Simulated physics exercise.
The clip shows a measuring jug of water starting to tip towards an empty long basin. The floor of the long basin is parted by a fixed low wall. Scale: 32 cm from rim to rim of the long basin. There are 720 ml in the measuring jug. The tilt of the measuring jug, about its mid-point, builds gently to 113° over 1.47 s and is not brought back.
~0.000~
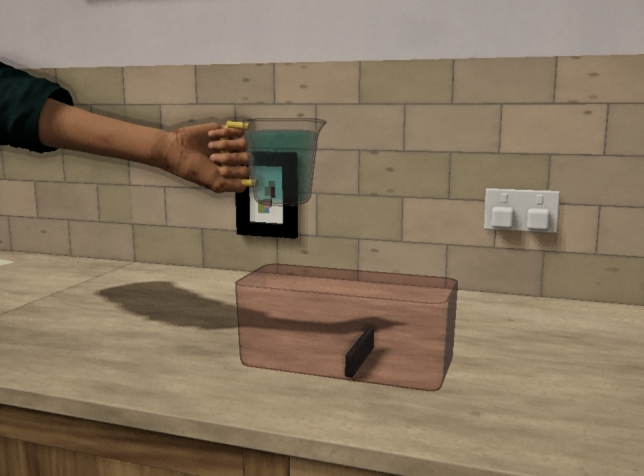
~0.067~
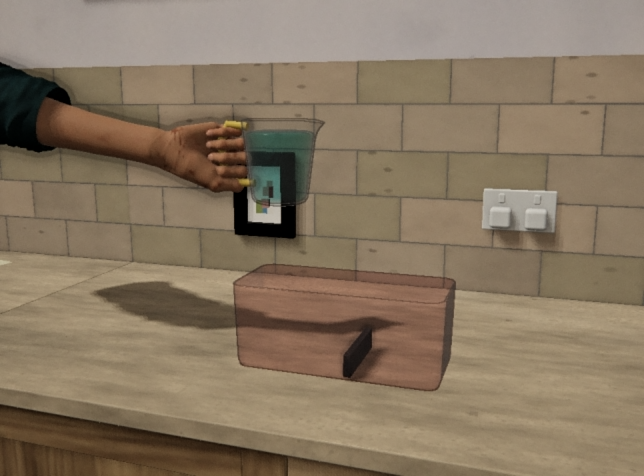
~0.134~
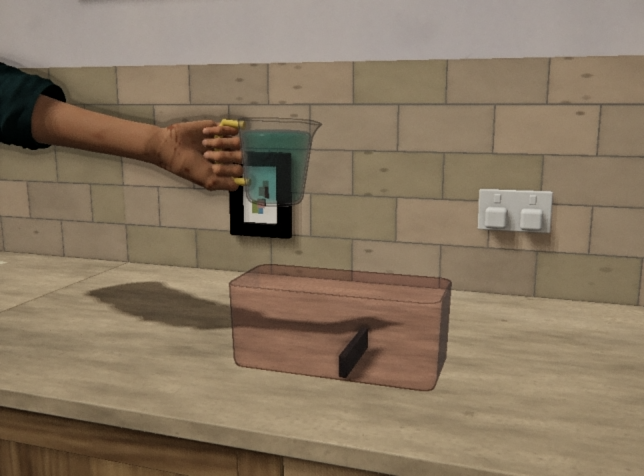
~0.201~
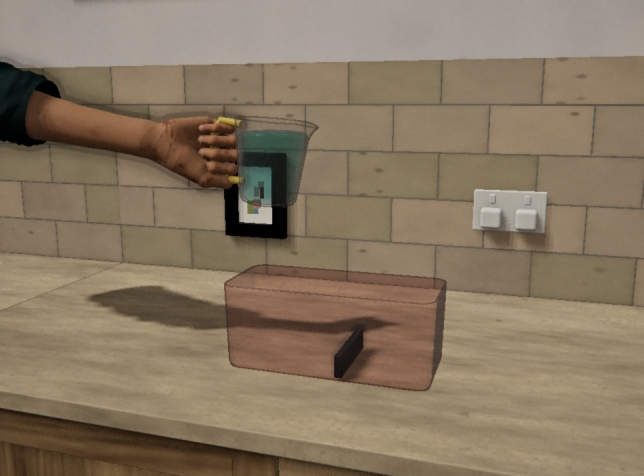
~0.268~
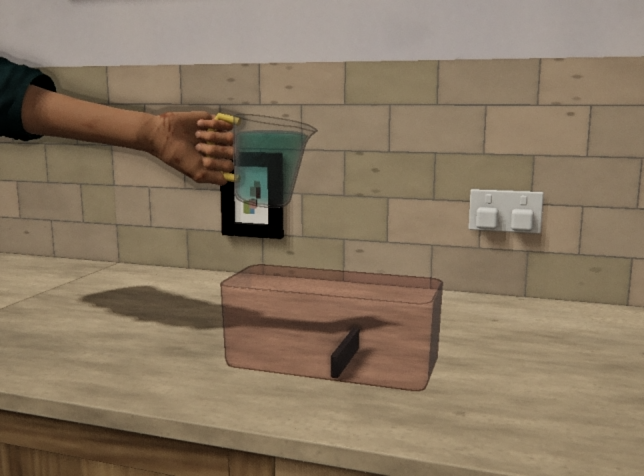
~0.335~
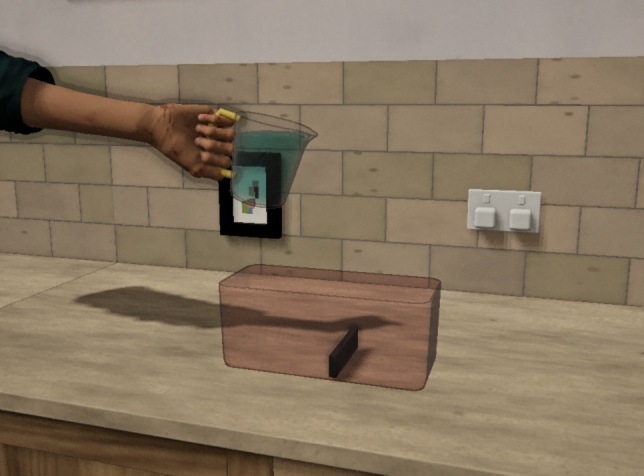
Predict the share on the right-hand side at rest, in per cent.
The far part has some 73 per cent.
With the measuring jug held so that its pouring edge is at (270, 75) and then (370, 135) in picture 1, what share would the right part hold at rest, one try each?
First 10, then 65 per cent.
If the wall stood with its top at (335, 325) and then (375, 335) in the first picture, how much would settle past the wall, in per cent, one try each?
First 95, then 65 per cent.
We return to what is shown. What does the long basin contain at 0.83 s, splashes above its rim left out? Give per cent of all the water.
Some 8 per cent.
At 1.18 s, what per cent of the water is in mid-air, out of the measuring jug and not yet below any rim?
Some 18 per cent.
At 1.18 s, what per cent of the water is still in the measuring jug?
About 14 per cent.
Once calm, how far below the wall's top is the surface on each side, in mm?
Left about 26 mm, right about 2 mm.
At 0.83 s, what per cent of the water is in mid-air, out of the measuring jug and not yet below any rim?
Some 20 per cent.
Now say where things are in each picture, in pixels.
In the first frame, it leans 0°; its right rim is at (326, 121); the water meets the walls at (252, 131) and (316, 133); the long basin's rim runs from (251, 275) to (452, 292); the wall's top is at (360, 342).
In the second frame, it leans 1°; its right rim is at (324, 122); the water meets the walls at (250, 132) and (315, 133).
In the third frame, it leans 2°; its right rim is at (321, 124); the water meets the walls at (246, 131) and (311, 134).
In the fourth frame, it leans 5°; its right rim is at (318, 126); the water meets the walls at (243, 132) and (309, 134).
In the fifth frame, it leans 9°; its right rim is at (317, 130); the water meets the walls at (241, 133) and (308, 135).
In the sixth frame, it leans 14°; its right rim is at (318, 135); the water meets the walls at (240, 133) and (310, 136).
After 0.83 s the tilt is 67° and 72 per cent is still to pour, 0 is left of the wall and 8 right of it.
After 1.18 s the tilt is 103° and 14 per cent is still to pour, 4 is left of the wall and 64 right of it.
After 1.56 s the tilt is 113° and 0 per cent is still to pour, 18 is left of the wall and 81 right of it.
After 1.97 s the tilt is 113° and 0 per cent is still to pour, 25 is left of the wall and 74 right of it.
In the end 26 per cent lies left of the wall, 73 right of it and 1 outside.
